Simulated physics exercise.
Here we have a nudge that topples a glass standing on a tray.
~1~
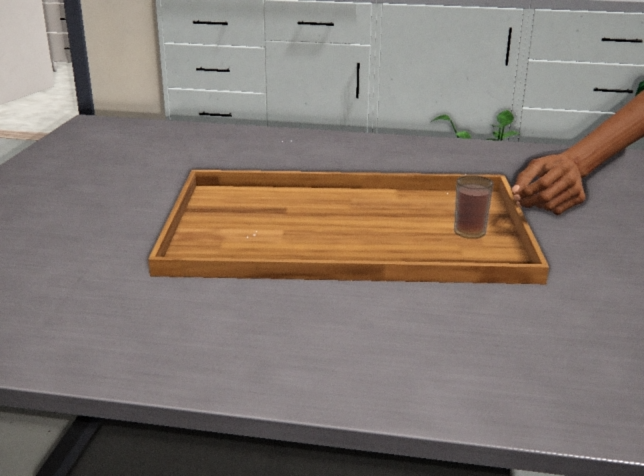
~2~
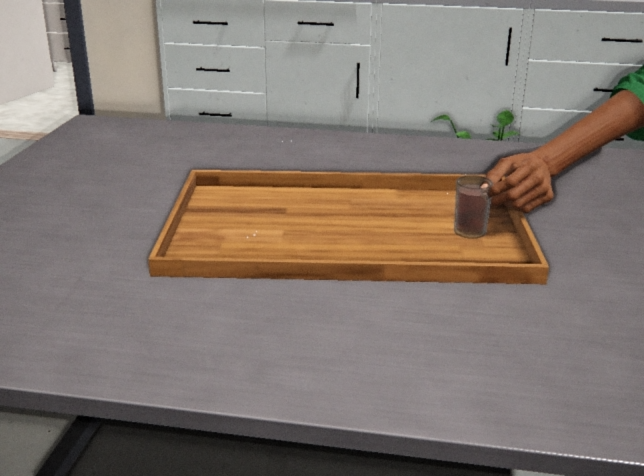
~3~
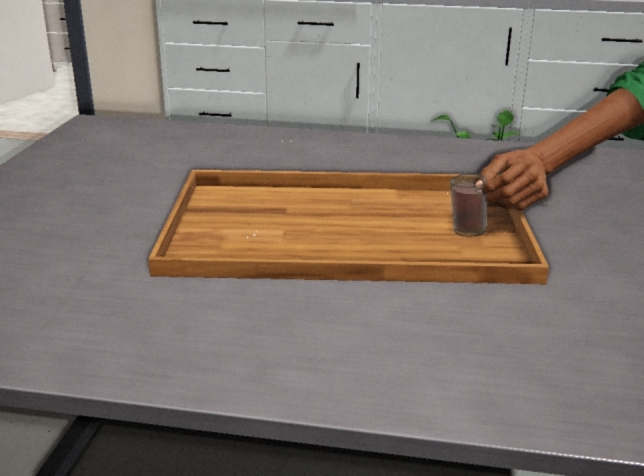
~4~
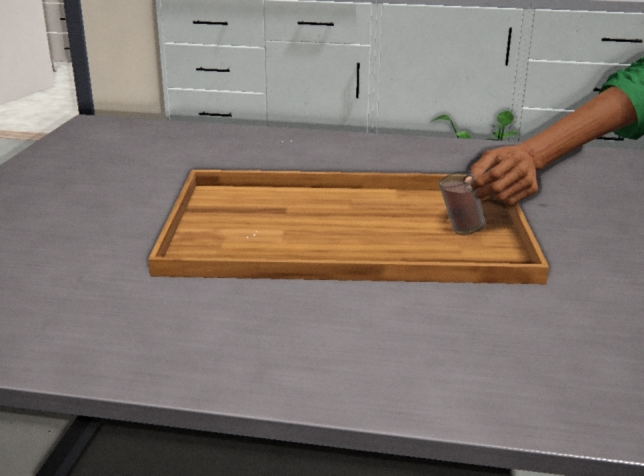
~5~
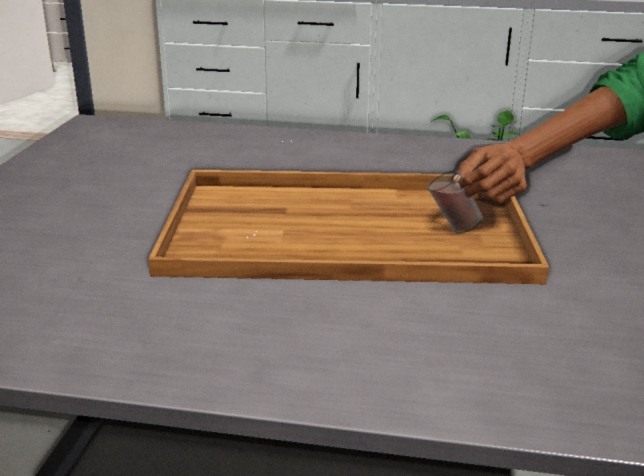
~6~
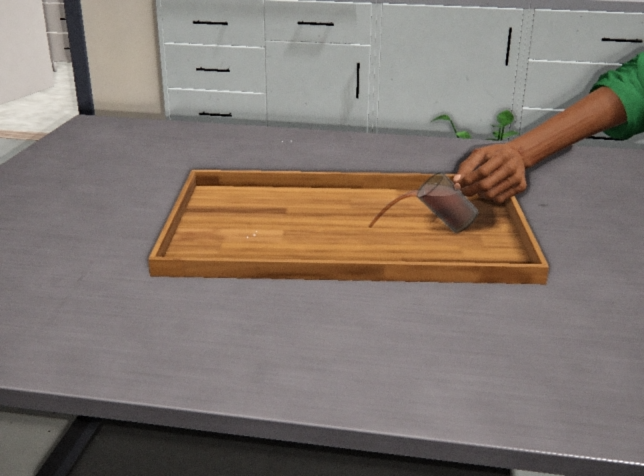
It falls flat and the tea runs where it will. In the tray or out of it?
The spill is held by the rim.
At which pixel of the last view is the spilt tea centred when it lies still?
Roughly at (262, 223).
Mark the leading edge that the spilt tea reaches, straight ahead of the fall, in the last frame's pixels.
Roughly at (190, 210).
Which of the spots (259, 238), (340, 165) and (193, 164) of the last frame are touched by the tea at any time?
One: In the puddle. Two: Clear of it. Three: Untouched.
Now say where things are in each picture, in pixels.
It stands upright; glass (473, 205) about three quarters full; tray (331, 259), in the first frame.
The hand pushes it; glass about three quarters full, surface at (474, 190), in the second frame.
The hand pushes it; glass (469, 204) about three quarters full, in the third frame.
The hand pushes it; glass about three quarters full, surface at (458, 187); tray (331, 259), in the fourth frame.
The hand pushes it; glass (455, 201) tipped 30°, in the fifth frame.
It is falling; glass (447, 201) tipped 45°, in the sixth frame.
Soon after, the glass lies in the tray; the puddle covers about as much as a plate; all of it is inside the rim.
Later, the puddle covers about as much as a tray; all of it is inside the rim.
In the end, the puddle covers about as much as a tray; all of it is inside the rim.
